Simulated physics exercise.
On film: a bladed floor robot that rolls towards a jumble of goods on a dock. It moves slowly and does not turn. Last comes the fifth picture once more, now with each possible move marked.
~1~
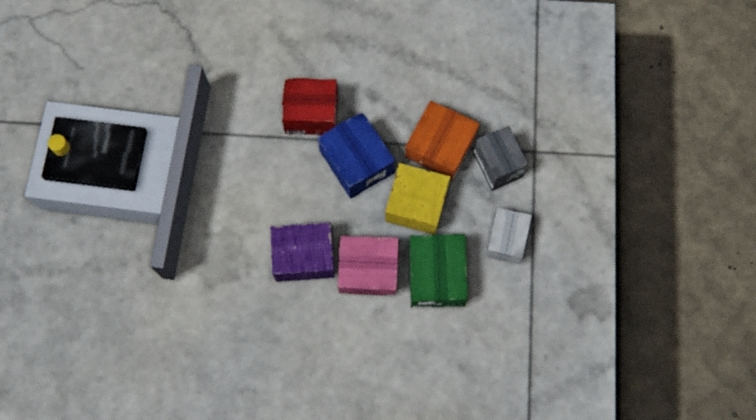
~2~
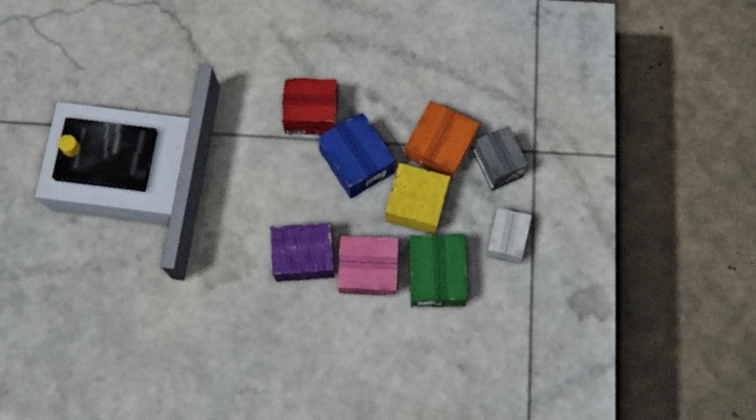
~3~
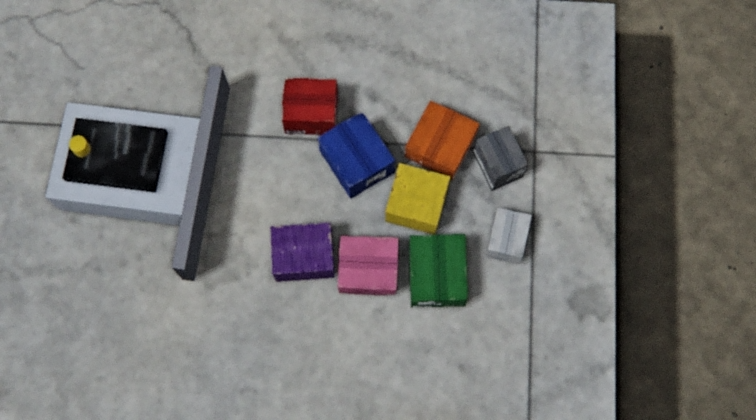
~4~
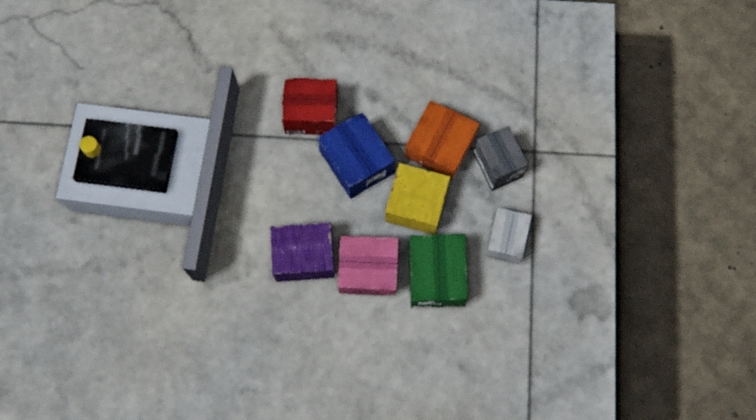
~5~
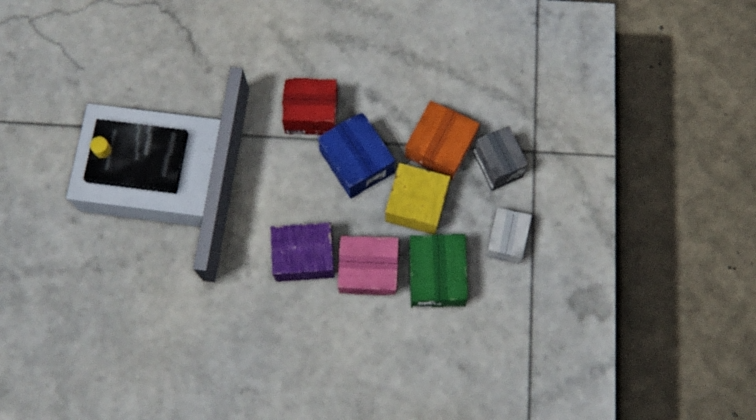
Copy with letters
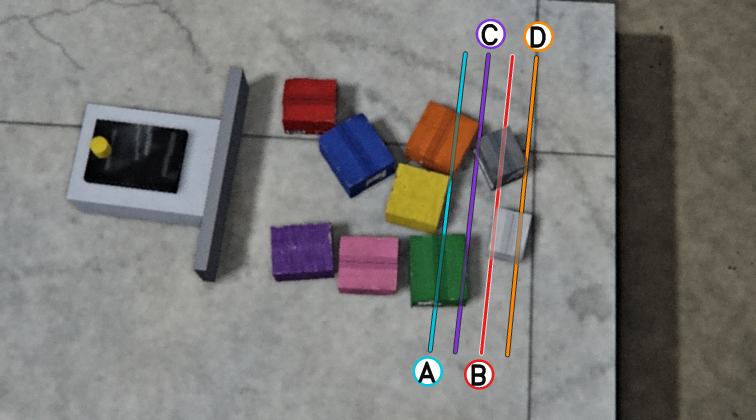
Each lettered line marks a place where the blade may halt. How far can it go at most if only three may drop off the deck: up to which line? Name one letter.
No fourth one falls up to D.
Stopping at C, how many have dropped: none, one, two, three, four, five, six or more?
By then, none.
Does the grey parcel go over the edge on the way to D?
Yes.
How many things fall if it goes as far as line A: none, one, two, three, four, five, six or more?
In all, none.
On the marked copy, A at (449, 196); B at (498, 198); C at (473, 197); D at (523, 200).
Taking D. A third of the way, robot (253, 162); white parcel (516, 235); red parcel (374, 106).
Two thirds of the way, robot (362, 169); green parcel (580, 284); grey parcel (576, 164).
When it is over, robot (447, 173); grey parcel over the edge; green parcel over the edge; three fallen.
As for the rest, A is within the limit but short; B is within the limit but short; C is within the limit but short.
